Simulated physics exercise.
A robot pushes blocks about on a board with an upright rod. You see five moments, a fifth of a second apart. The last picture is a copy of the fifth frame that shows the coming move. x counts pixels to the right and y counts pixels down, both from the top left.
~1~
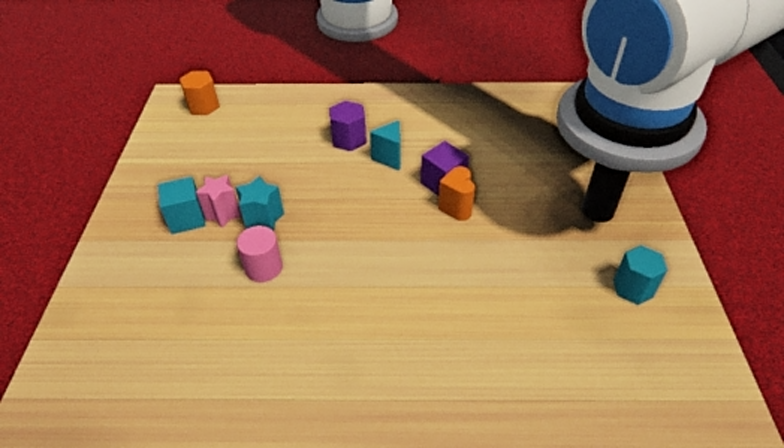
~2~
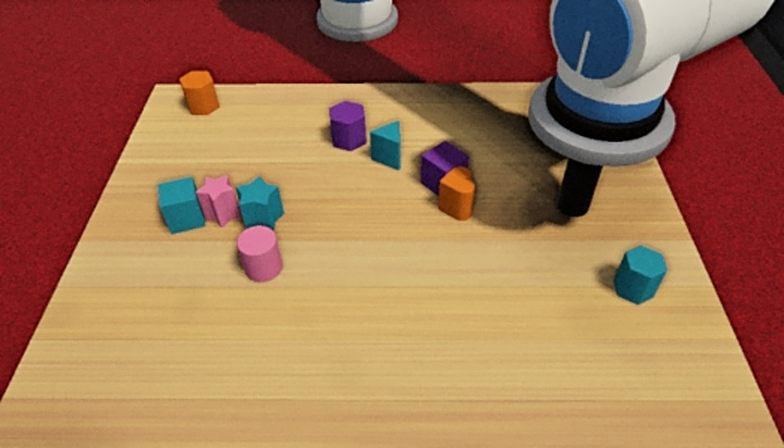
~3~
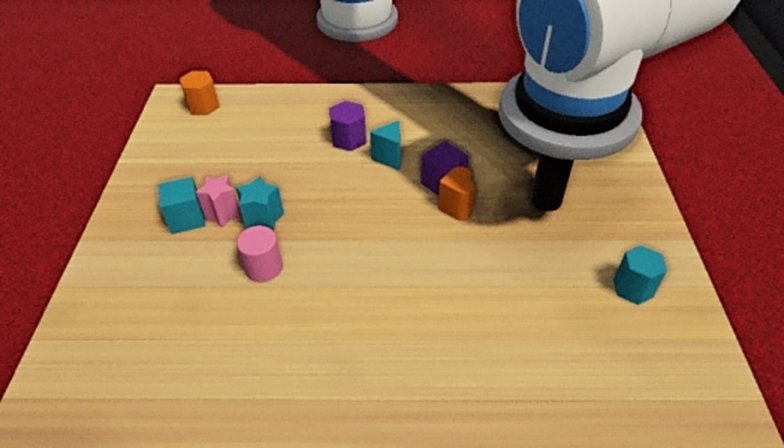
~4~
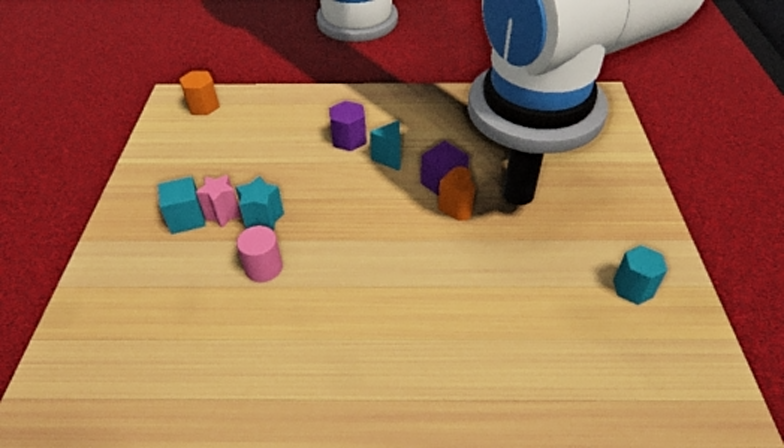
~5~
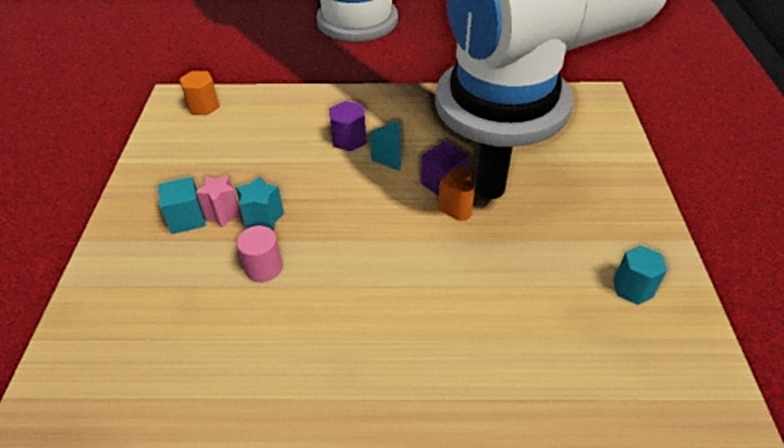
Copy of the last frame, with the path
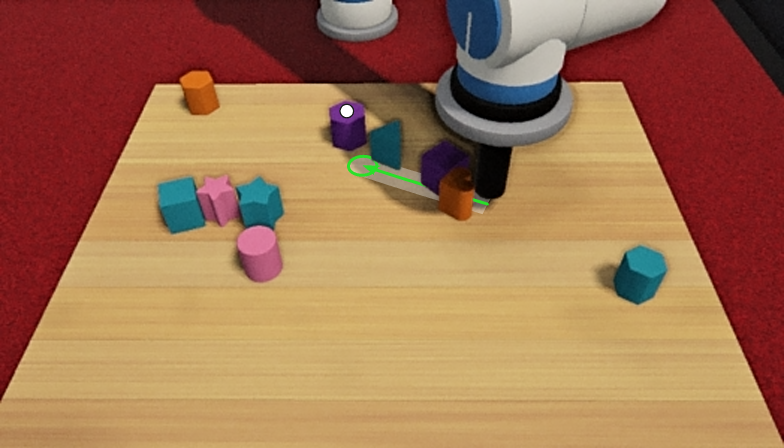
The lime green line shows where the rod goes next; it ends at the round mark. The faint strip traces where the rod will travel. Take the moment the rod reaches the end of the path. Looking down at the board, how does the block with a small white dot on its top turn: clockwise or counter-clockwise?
Viewed from the top, it goes anticlockwise.
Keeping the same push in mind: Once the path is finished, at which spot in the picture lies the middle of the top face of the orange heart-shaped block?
Final place: (432, 179).
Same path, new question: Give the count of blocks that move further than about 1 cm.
At least three of them.
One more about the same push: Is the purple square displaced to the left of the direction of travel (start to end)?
In short: No.
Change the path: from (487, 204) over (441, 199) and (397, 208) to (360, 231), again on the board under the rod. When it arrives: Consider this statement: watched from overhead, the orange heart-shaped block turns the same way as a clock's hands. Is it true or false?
My answer: False.
The line goes from (487, 204) to (363, 166); the dot is on the purple hexagon.
The first path, step by step. One third of the way, rod (444, 176); purple square (423, 146), turned 15° clockwise; orange heart-shaped block (434, 179), turned 55° anticlockwise.
Two thirds of the way, rod (402, 163); purple hexagon (343, 106), turned 25° anticlockwise; turquoise triangular piece (367, 119), turned 70° clockwise; purple square (388, 131), turned 20° clockwise; orange heart-shaped block (432, 179), turned 70° anticlockwise.
At the end, rod (362, 151); purple hexagon (335, 101), turned 30° anticlockwise; turquoise triangular piece (368, 102), turned 100° clockwise; purple square (364, 118), turned 50° clockwise; orange heart-shaped block (432, 179), turned 70° anticlockwise.
